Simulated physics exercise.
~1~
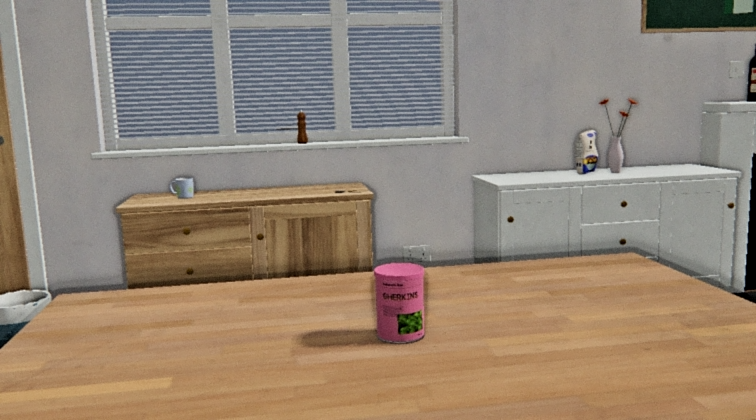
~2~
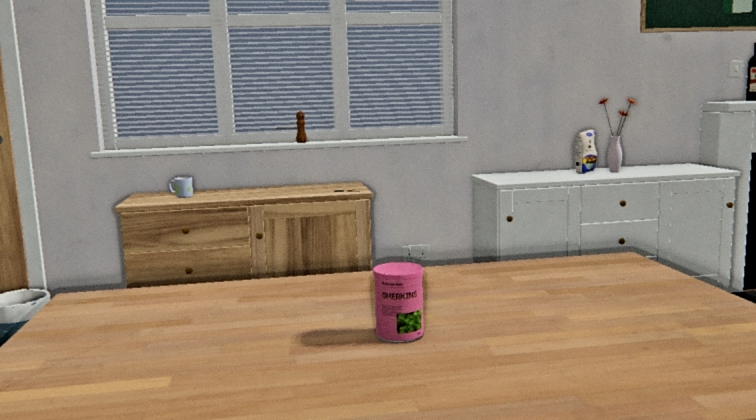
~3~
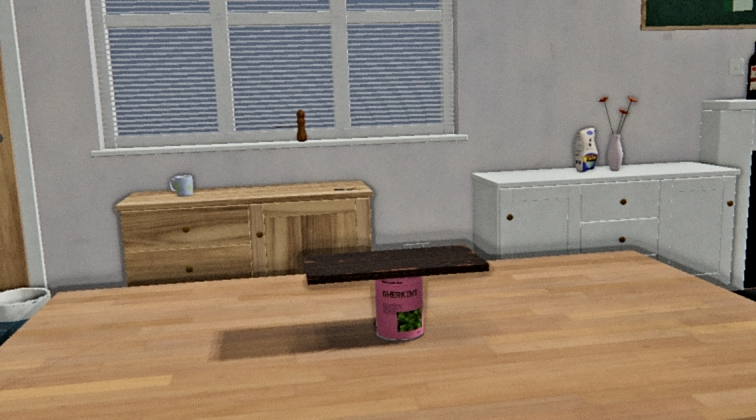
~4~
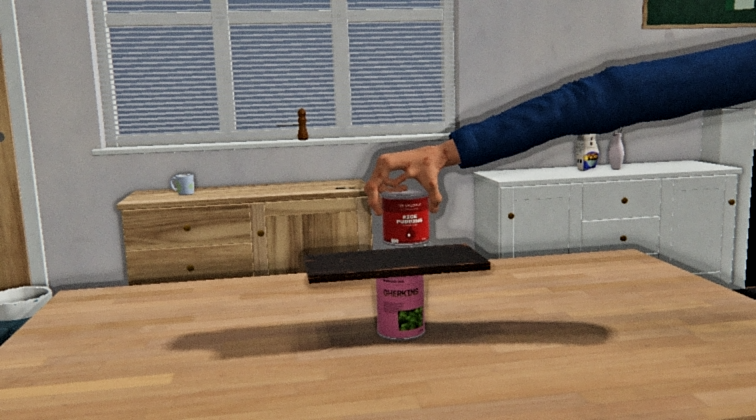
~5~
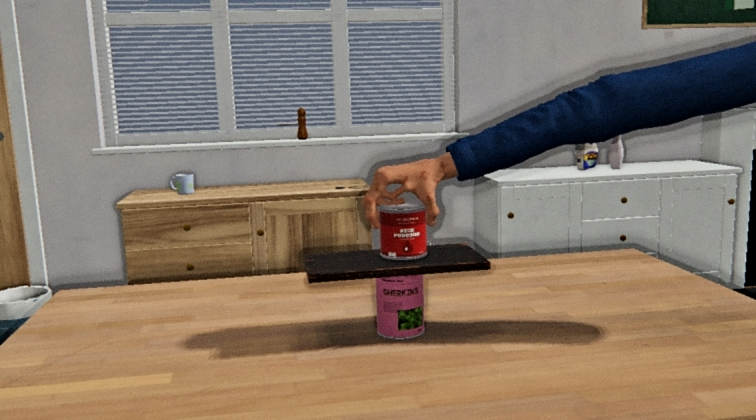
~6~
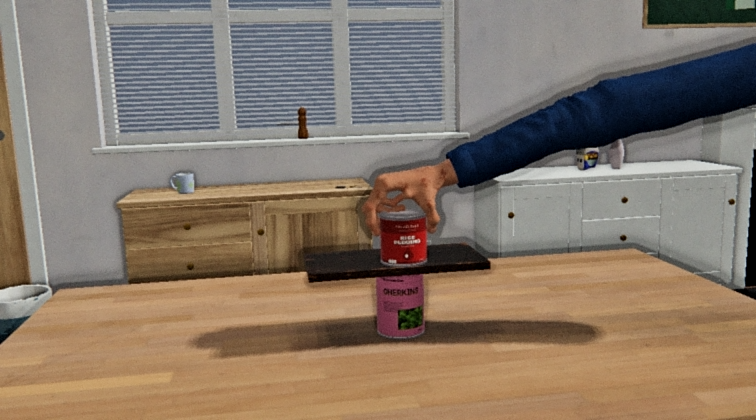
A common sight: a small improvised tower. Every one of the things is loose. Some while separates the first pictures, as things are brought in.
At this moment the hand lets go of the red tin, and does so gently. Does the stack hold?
Most likely it remains standing.
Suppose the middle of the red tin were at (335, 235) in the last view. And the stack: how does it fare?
After that, it tumbles down.
Then, 0.30 s past the last view, nothing moves.
Then, 0.70 s past the last view, red tin resting near (403, 238).
Finally, all 3 still in place. Final places as the last picture's camera would see them, red tin near (403, 238). The stack holds.
